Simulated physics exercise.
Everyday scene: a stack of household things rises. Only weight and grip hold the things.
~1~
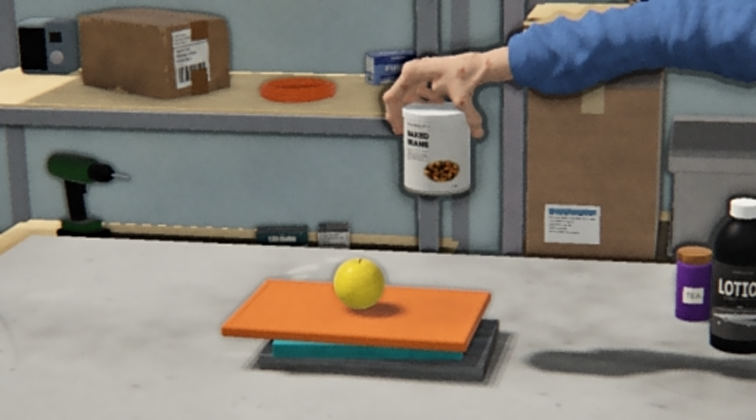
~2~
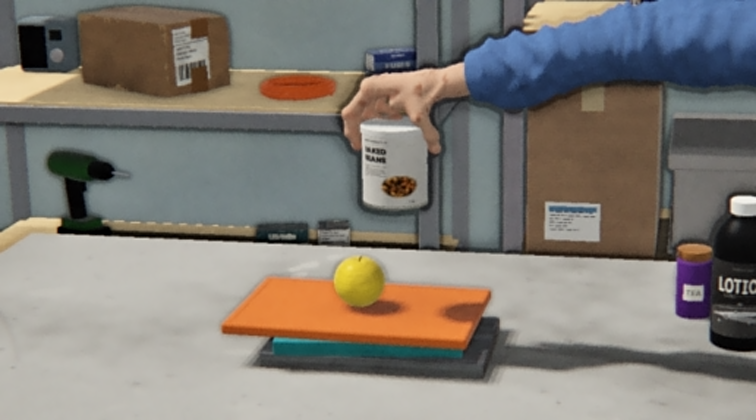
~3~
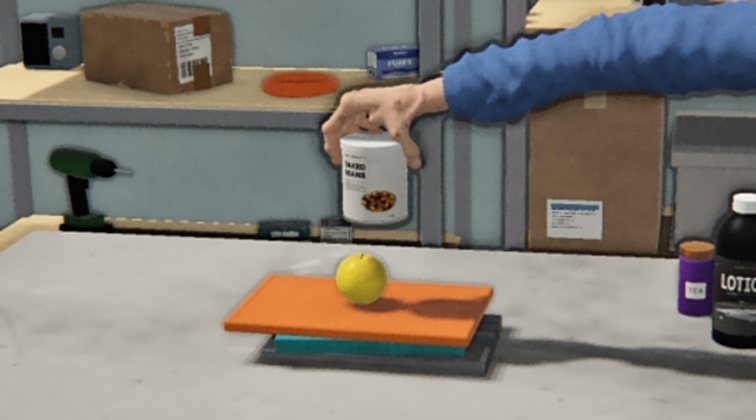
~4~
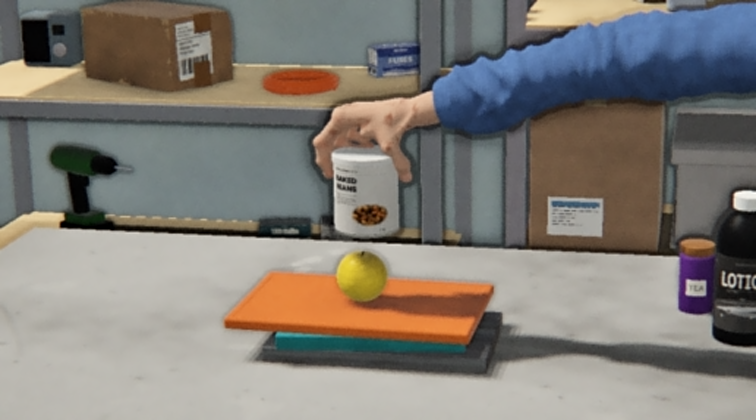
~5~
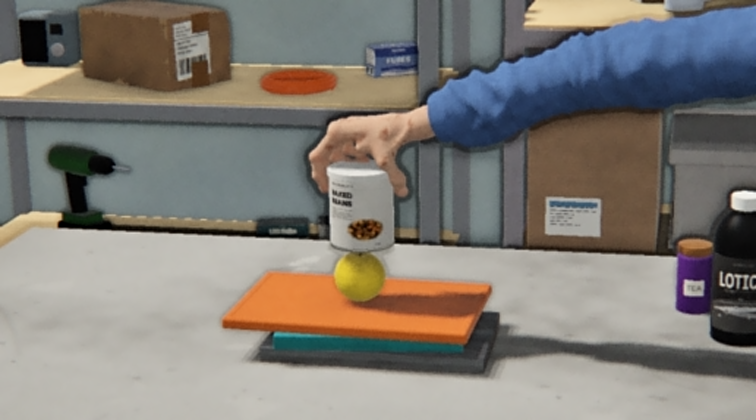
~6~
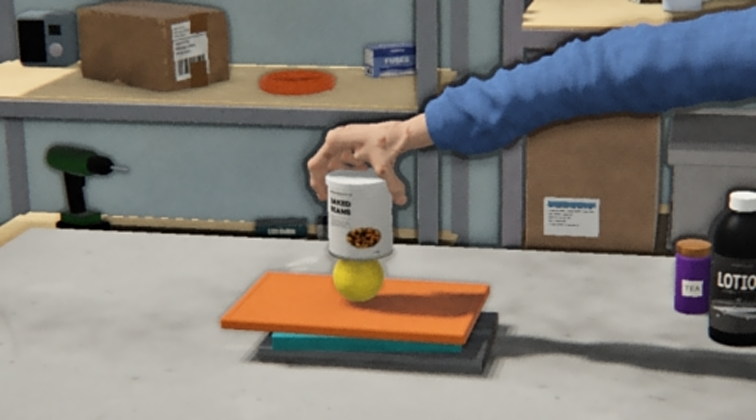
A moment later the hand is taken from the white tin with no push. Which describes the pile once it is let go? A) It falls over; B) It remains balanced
A, it falls over.
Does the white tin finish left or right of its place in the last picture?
It ends up further right.
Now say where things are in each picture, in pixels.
The first frame shows on its way; white tin (437, 148); black bottle (742, 275).
The second frame shows on its way; white tin (395, 163).
The third frame shows on its way; white tin (375, 178); yellow apple (362, 278).
The fourth frame shows on its way; white tin (366, 192); black bottle (745, 267).
The fifth frame shows on its way; white tin (362, 206).
The sixth frame shows set down, still held; white tin (360, 213); yellow apple (358, 276).
Then, 0.60 s later than the last frame, white tin now fallen.
Then, 0.90 s later than the last frame, yellow apple moved a little.
When it is over, fallen, white tin; the other 6 as before. End places, in pixels of the last picture, white tin near (459, 275). The pile gives way.
